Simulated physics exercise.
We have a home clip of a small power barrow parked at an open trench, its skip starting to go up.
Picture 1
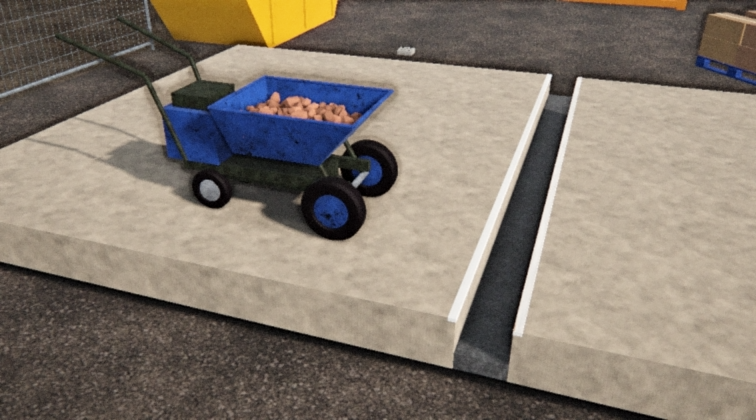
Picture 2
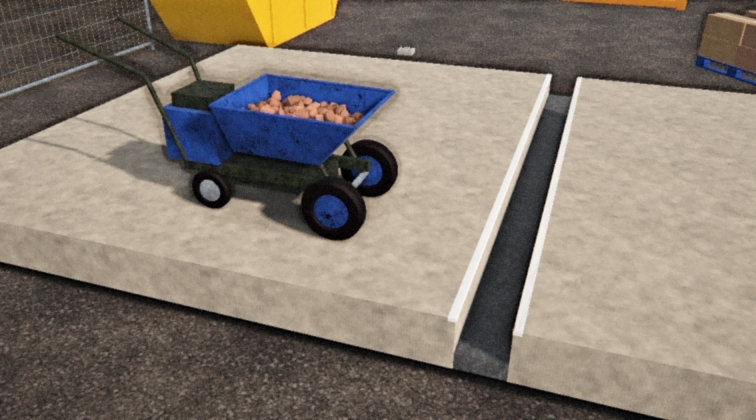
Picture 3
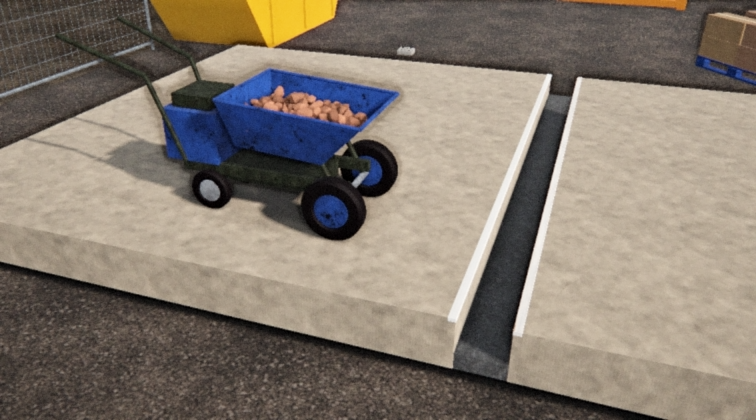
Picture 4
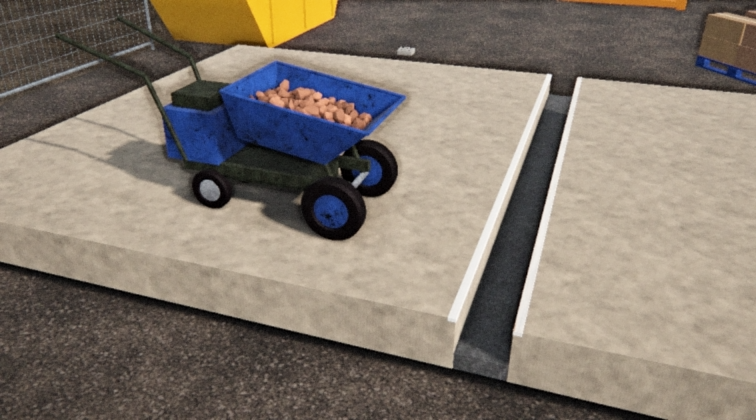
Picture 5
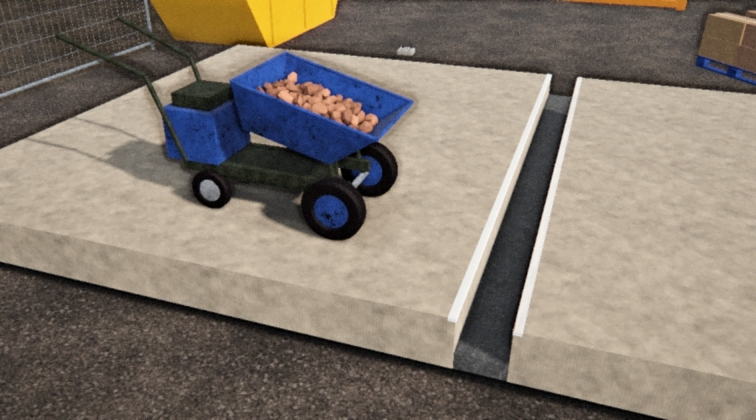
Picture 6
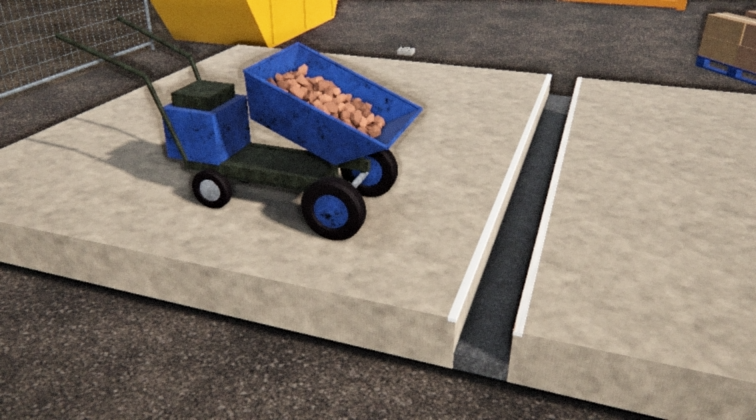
A blue skip heaped with reddish-brown rubble sits on a small dark-green-framed power barrow, parked on a pale concrete slab left of a narrow, dark, white-edged trench, seen from slightly above. Behind are a yellow container, wire fencing at left and brown boxes on a blue pallet at right. The skip's rear rises slowly, then more clearly, tilting it toward the right, while the wheels and camera stay still.
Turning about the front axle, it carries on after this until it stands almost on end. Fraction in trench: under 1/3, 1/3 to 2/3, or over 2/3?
1/3 to 2/3.
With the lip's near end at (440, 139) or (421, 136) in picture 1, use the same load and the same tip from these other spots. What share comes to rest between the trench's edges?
The first stop gives 40 per cent; the second gives 80 per cent.
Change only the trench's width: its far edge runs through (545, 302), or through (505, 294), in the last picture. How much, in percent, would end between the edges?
About 40 and 40 per cent.
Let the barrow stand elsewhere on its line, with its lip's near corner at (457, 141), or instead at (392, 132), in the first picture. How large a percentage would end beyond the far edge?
Position 1 near 80 %, position 2 near 0 %.
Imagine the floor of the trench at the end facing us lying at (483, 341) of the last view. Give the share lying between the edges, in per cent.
The share would be close to 40 percent.
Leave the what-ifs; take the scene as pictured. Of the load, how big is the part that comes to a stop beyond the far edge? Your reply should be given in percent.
I'd say around 0 per cent of the load.
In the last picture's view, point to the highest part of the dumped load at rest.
About (465, 220).
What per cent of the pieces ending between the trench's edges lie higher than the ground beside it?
It comes to 0 per cent or so.
Just after the last frame, skip tipped steeply; every one in the skip.
A moment on, skip tipped right over; roughly half in the skip; roughly half short of the trench; about a tenth in or heaped over the trench; just a few falling.
Further on, skip tipped right over; about a tenth in the skip; roughly half short of the trench; roughly half in or heaped over the trench.
When it is over, skip tipped right over; about a tenth in the skip; roughly half short of the trench; roughly half in or heaped over the trench; not one beyond it.
